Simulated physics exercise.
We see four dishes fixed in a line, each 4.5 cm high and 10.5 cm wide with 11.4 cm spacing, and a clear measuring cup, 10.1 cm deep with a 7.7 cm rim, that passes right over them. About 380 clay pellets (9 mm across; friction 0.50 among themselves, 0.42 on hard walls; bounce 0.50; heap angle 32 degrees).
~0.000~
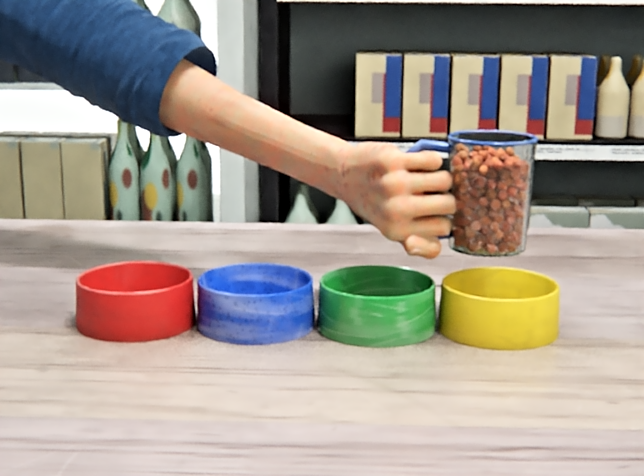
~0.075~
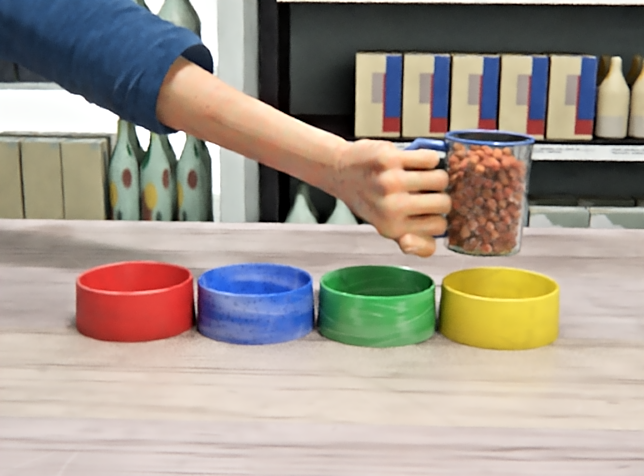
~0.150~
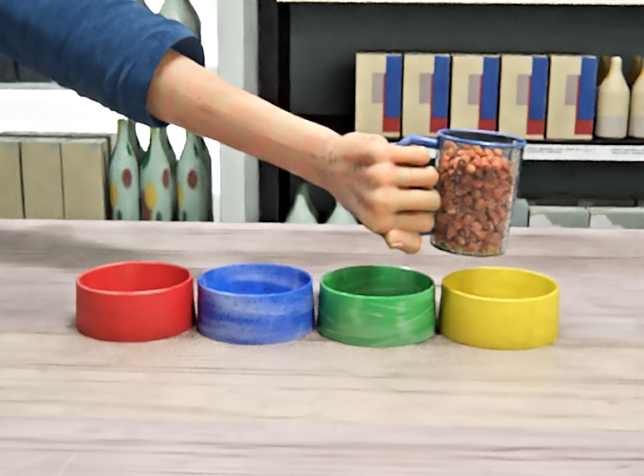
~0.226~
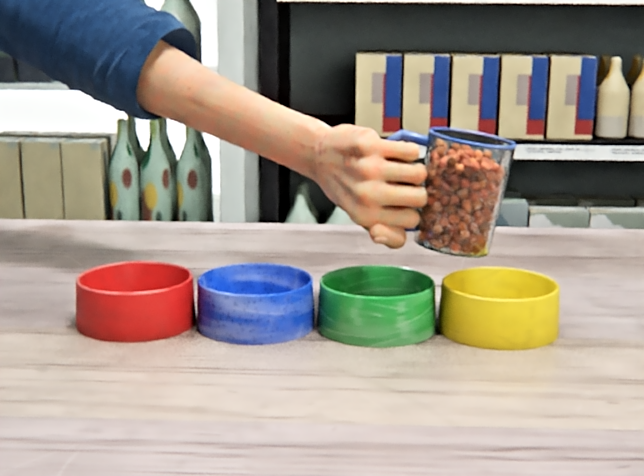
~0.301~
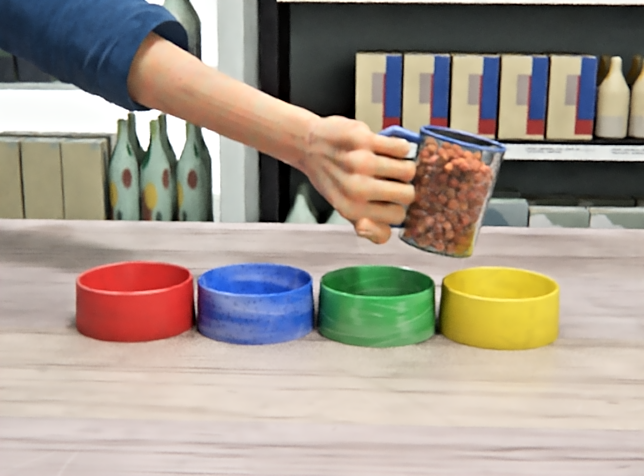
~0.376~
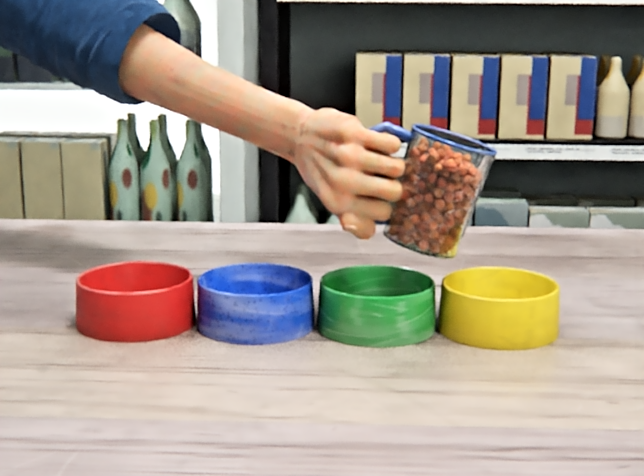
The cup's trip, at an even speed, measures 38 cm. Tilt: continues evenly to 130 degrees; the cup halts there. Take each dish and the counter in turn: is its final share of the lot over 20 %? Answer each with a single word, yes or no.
Red dish yes, blue dish yes, green dish no, yellow dish no, counter no.
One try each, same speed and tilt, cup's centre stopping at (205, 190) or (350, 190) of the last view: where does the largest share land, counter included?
On the first run most goes to blue, and on the second to green.
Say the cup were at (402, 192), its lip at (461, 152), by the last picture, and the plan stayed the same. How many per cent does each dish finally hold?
Then red 100, blue 0, green 0, and yellow 0.
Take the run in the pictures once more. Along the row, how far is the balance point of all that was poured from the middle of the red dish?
The average sits about 4 cm from the centre, on its right.
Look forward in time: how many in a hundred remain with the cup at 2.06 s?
Some 80 per cent of the load.
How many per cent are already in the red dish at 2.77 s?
Share at that time: Approx. 60 per cent.
Then, at 1.39 s, tilt 69 degrees; cup holds 100 %.
Then, at 2.06 s, tilt 104 degrees; cup holds 80 %, blue 20 %.
After 2.77 s, tilt 130 degrees; cup holds 0 %, red 60 %, blue 30 %.
In the end, at 3.1 s, red 60 %, blue 30 %, green 0 %, yellow 0 %, counter 5 %.
